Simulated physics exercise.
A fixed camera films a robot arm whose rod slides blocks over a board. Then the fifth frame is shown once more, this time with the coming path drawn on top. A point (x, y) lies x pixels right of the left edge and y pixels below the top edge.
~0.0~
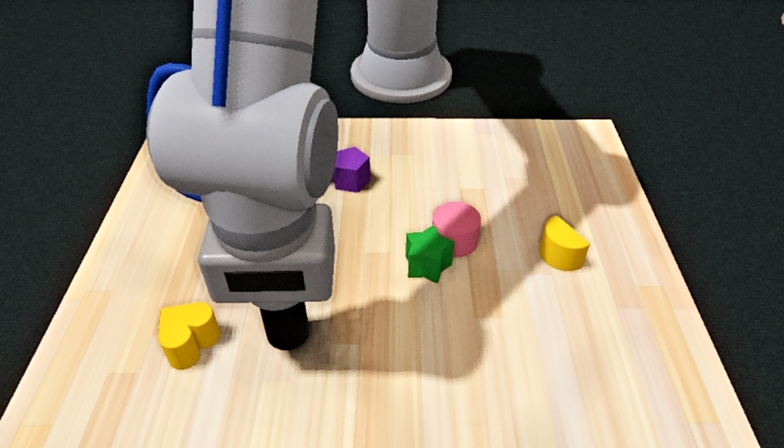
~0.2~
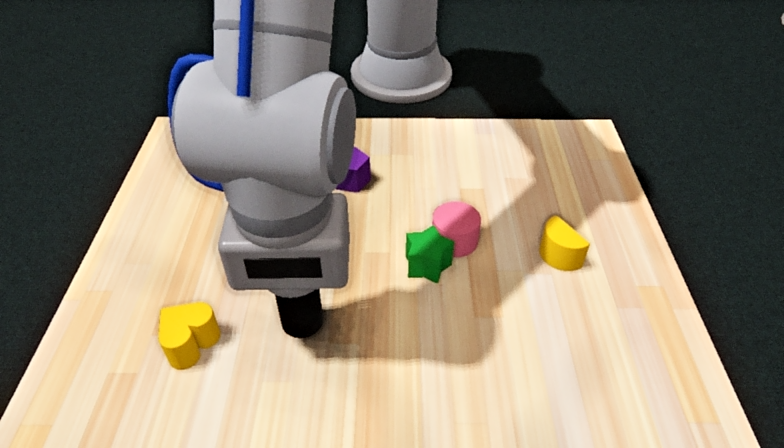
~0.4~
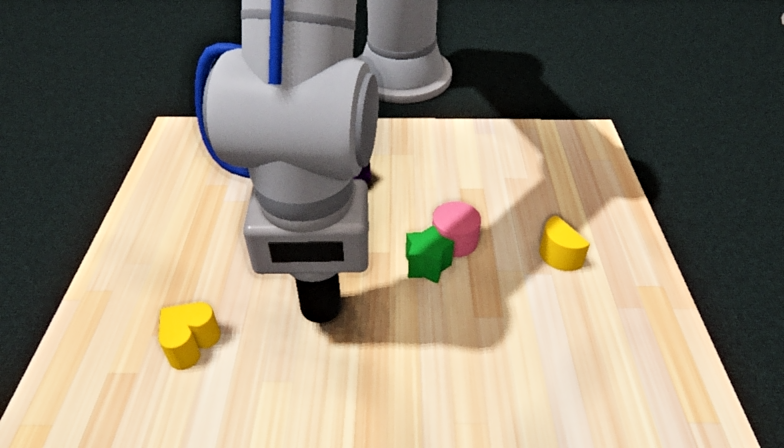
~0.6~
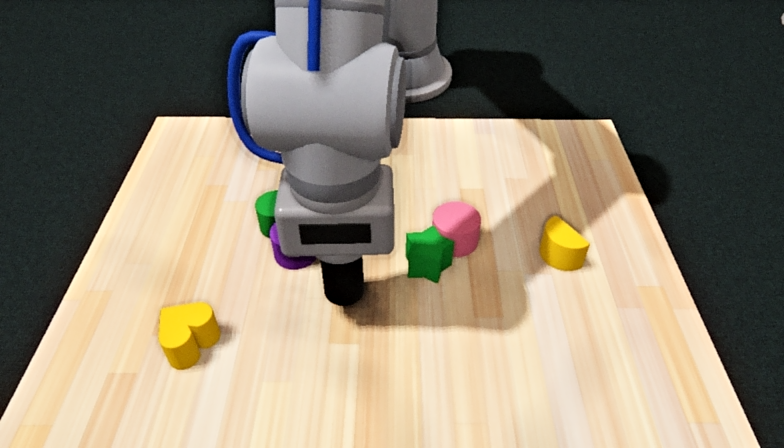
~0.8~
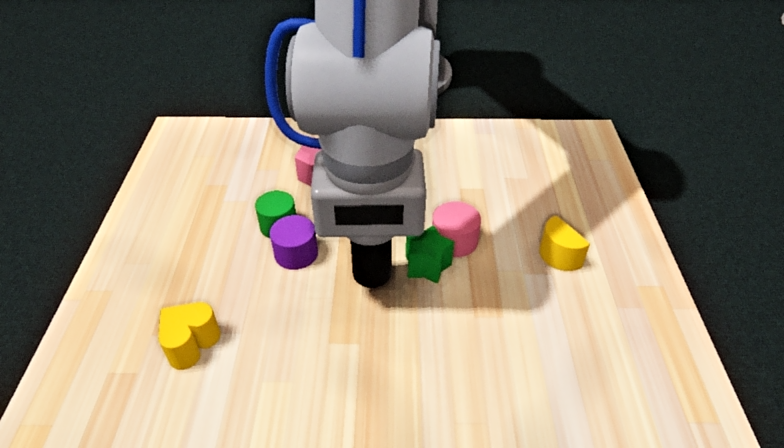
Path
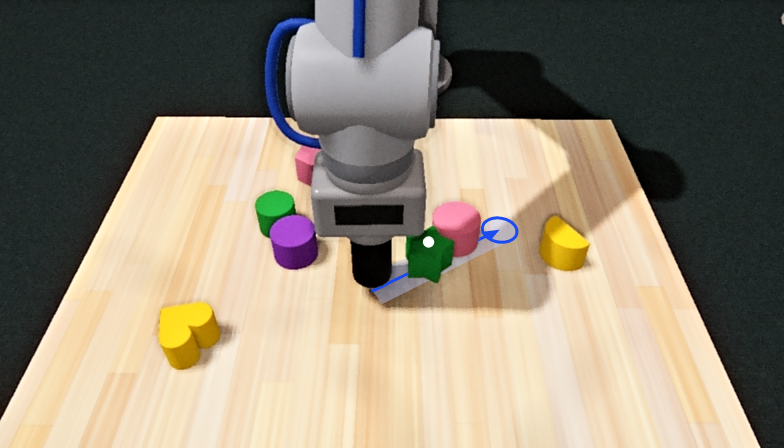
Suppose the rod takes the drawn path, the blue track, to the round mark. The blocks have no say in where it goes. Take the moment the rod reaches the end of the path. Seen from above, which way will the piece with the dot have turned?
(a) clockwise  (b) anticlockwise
My answer is option b.
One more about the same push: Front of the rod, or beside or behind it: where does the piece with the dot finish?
Still being pushed.
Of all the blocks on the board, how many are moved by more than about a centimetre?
I'd say two blocks get shifted by more than about 1 cm.
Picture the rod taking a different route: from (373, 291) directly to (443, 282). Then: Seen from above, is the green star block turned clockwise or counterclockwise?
Viewed from above, counterclockwise.
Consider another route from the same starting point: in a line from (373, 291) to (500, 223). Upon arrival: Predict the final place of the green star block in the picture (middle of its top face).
Its top middle will sit at (535, 192).
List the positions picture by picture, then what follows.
Tip of the rod (288, 333), middles of tops, green star block (429, 242), pink circular block (457, 217), yellow D-shaped block (564, 233), in the first picture.
Rod (302, 321), nothing pushed, in the second picture.
Rod (321, 307), nothing pushed, in the third picture.
Rod (344, 291), nothing pushed, in the fourth picture.
Rod (372, 274), green star block (429, 242), pink circular block (457, 217), yellow D-shaped block (564, 233), in the fifth picture.
The line goes from (373, 291) directly to (500, 230); the dot is on the green star block.
What follows on the original path. One third of the way, rod (419, 251); green star block (453, 236), turned 15° anticlockwise; pink circular block (470, 209).
Two thirds of the way, rod (463, 231); green star block (496, 214), turned 25° anticlockwise; pink circular block (506, 188).
At the end, rod (503, 212); green star block (534, 196), turned 25° anticlockwise; pink circular block (535, 169); yellow D-shaped block unmoved.
